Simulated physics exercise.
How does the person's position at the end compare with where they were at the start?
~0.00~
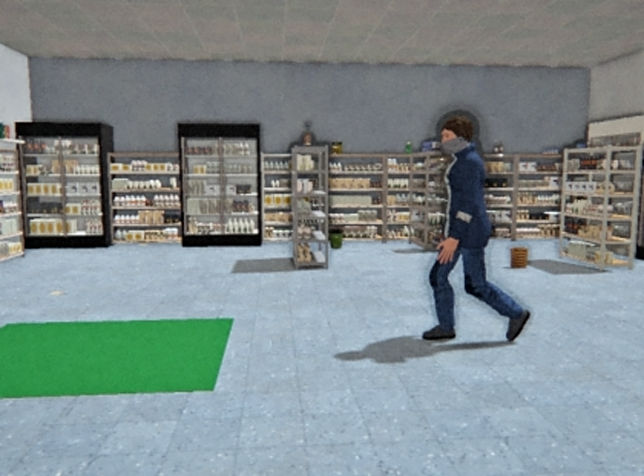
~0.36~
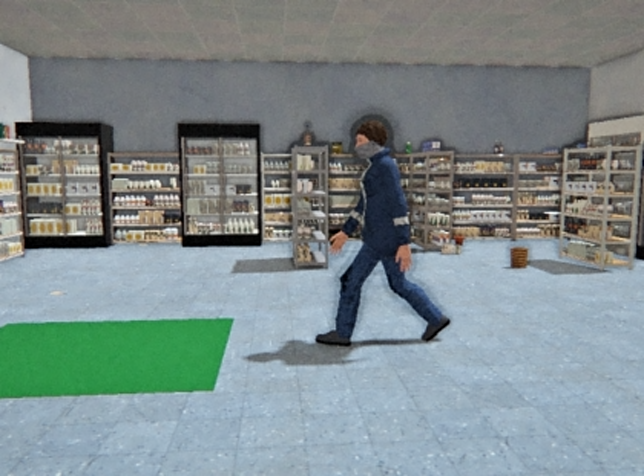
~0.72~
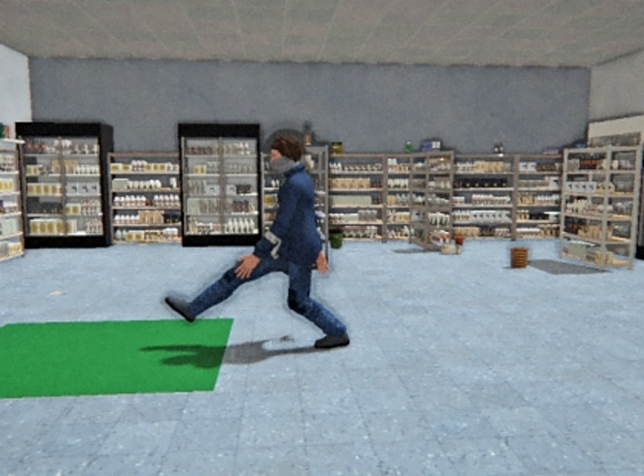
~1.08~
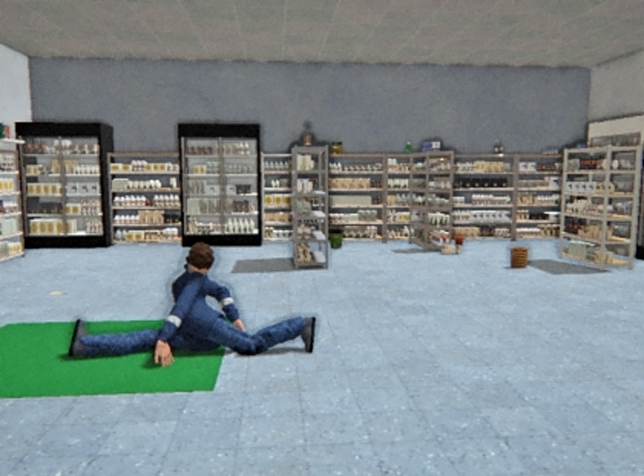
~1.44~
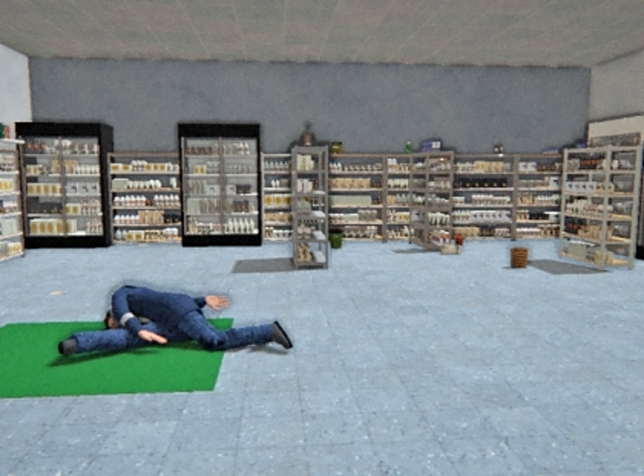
At the start the person was upright and walking on the pale floor to the right of the green mat. By the end they were slumped low on the left, mostly over the mat.
